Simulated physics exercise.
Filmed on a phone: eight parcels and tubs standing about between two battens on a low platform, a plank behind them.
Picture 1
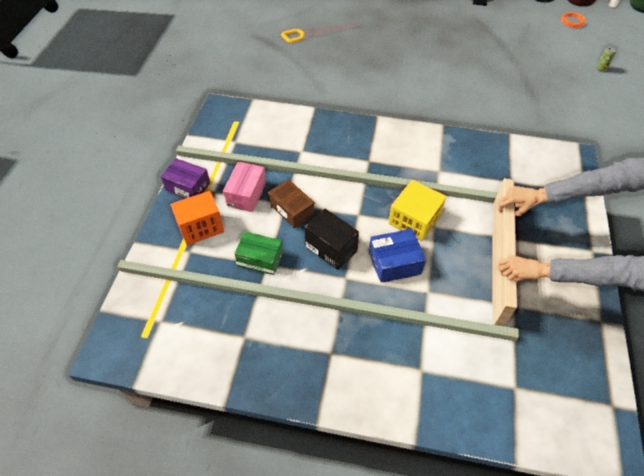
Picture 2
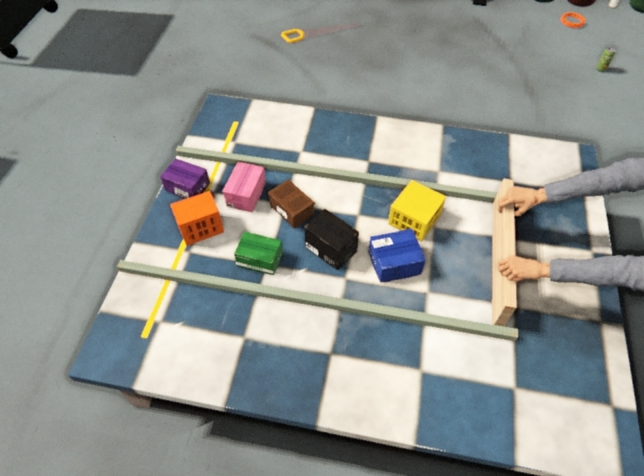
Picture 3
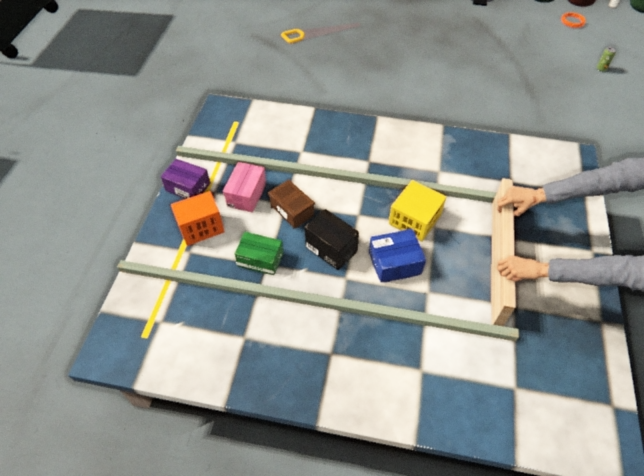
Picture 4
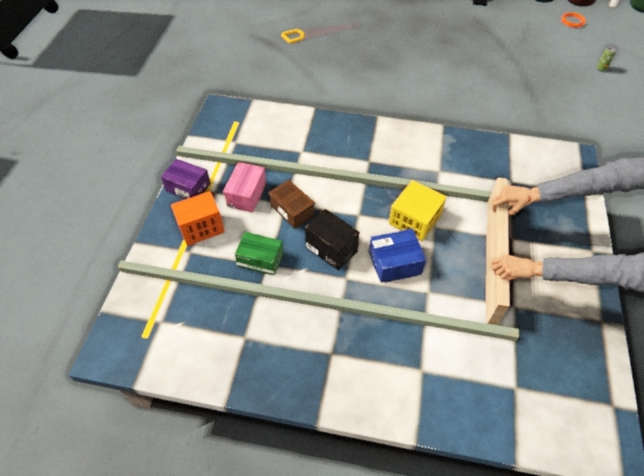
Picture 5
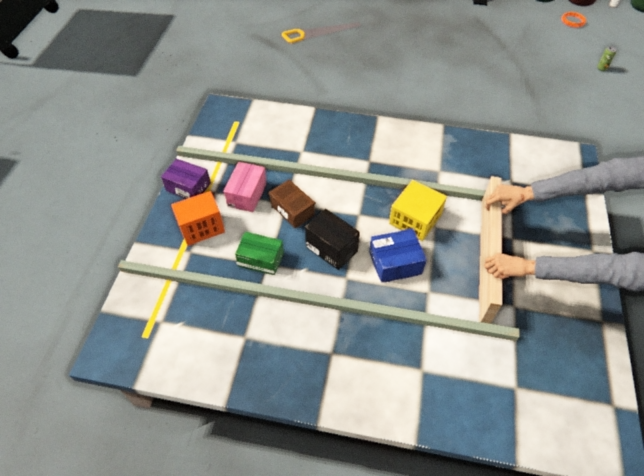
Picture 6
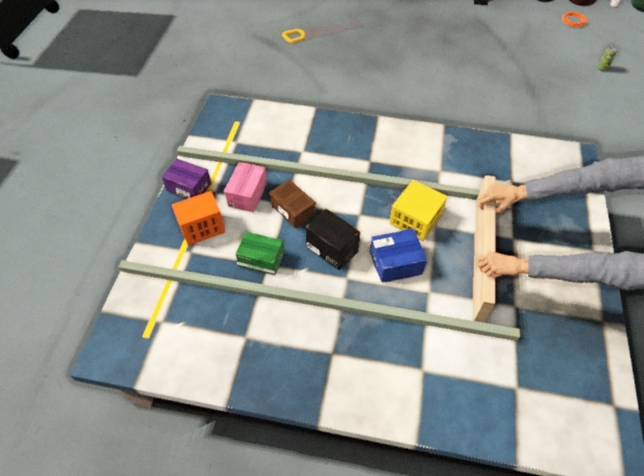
To begin with, eight coloured boxes stand scattered between two green rails on a blue-and-white checked platform, while two hands hold a wooden plank still at the right. The hands then slide the plank slightly left, leaving a gap before the yellow and blue boxes, which stay unmoved.
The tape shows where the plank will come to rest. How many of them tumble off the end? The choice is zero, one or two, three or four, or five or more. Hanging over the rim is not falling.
As it turns out, the number that fall off is five or more.
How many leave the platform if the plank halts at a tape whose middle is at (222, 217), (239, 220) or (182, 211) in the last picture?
Down on the ground: 3, 2 and 5.
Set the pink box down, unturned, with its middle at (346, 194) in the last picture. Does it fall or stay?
The pink box tumbles off.
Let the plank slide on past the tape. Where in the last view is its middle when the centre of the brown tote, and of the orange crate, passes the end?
Its middle is around (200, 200) and around (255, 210).
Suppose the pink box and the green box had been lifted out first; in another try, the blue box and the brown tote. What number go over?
Fallen: 4, and 3 in the other try.
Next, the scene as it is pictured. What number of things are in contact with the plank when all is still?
It touches 3.
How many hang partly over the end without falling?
The number is 0.
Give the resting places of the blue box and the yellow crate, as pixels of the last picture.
The blue box at (173, 212), the yellow crate at (188, 181).
Early on, none off yet; purple parcel at rest near (187, 180); orange crate at rest near (200, 219); pink box at rest near (246, 187).
A while later, none off yet; purple parcel at rest near (187, 180); orange crate at rest near (200, 219); pink box travelled a little near (240, 184).
Further along, none off yet; purple parcel leaning a little near (150, 178); orange crate travelled well along near (136, 210); pink box travelled well along near (184, 174).
Finally, the number that fall off is five or more; lost, black box, brown tote, pink box, orange crate and purple parcel.
